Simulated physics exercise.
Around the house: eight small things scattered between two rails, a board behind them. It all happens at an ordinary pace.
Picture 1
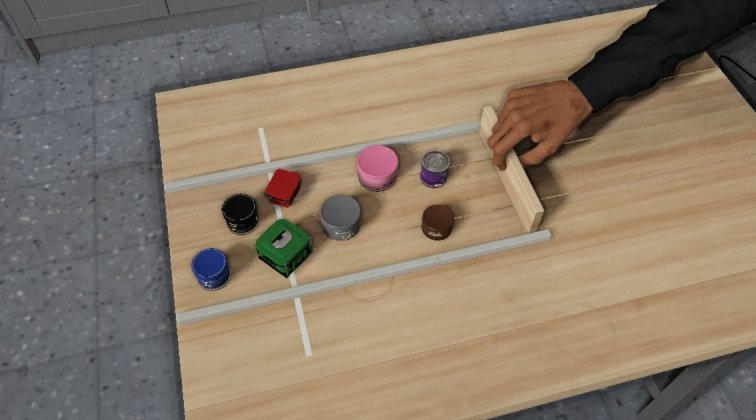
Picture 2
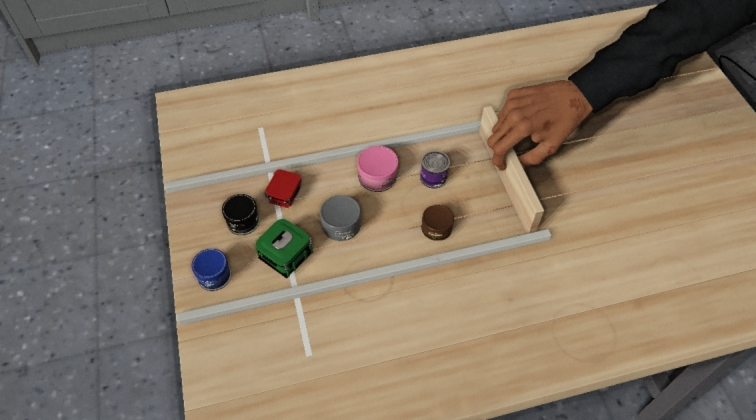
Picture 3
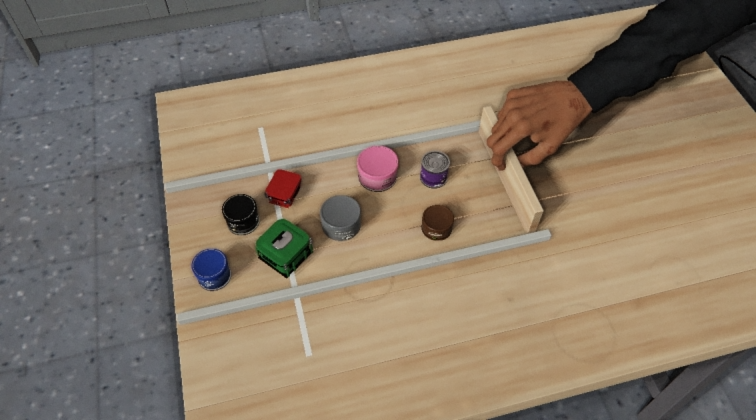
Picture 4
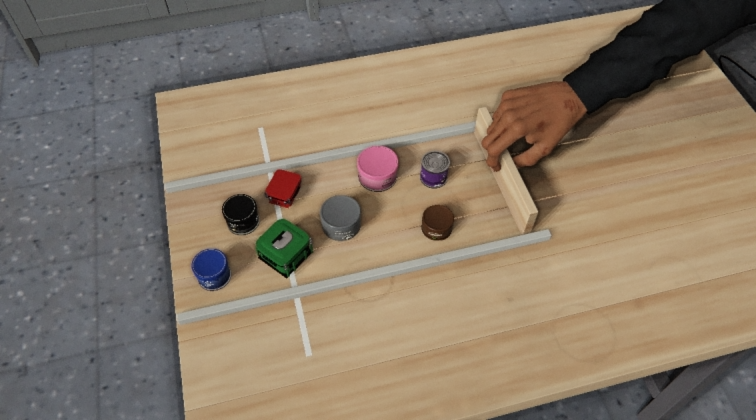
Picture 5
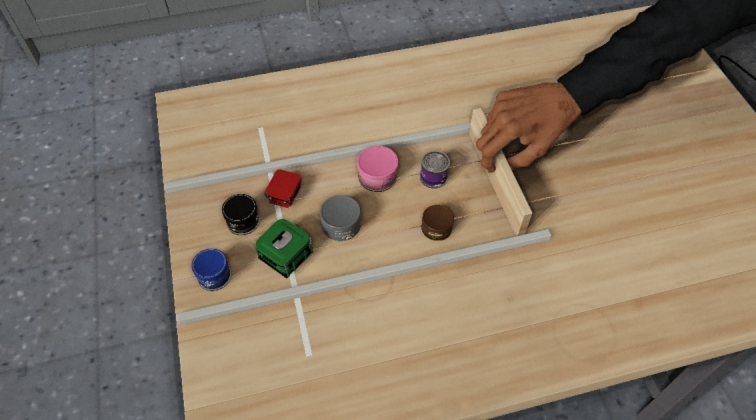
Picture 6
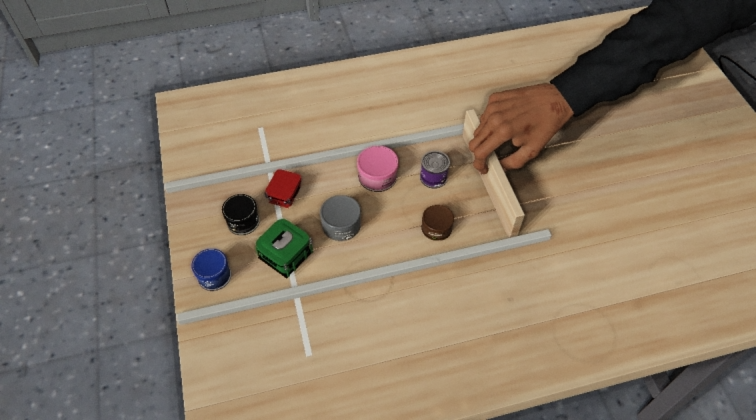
On a wooden tabletop, a hand slides a board slightly left between two rails toward eight small, motionless coloured containers.
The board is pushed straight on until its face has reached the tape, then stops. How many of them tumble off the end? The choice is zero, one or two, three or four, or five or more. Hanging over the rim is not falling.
In the end the number that fall off is zero.
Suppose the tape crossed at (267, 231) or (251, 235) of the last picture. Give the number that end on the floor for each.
In that order 0 and 1.
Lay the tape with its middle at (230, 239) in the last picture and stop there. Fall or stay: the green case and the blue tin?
The green case survives, the blue tin is lost.
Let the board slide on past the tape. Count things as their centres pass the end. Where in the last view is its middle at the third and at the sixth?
Near (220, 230) and (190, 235).
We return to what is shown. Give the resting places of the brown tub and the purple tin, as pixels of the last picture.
The brown tub at (276, 276), the purple tin at (264, 210).
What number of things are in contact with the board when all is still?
That makes 4.
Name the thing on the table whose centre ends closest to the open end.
That is the blue tin.
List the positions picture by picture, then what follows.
In the first picture, blue tin (212, 270); black tin (241, 215); green case (284, 247); board (509, 168); tape (282, 228).
In the second picture, black tin (241, 215); pink pot (378, 169).
In the third picture, green case (284, 248); purple tin (435, 170).
In the fourth picture, blue tin (212, 270); brown tub (438, 223).
In the fifth picture, black tin (241, 215); board (498, 170).
In the sixth picture, blue tin (212, 270); black tin (241, 215); green case (284, 248); board (491, 172); tape (282, 228).
A little later, none off yet; blue tin at rest near (212, 270); black tin at rest near (241, 215); green case at rest near (284, 248).
When it is over, the number that fall off is zero.
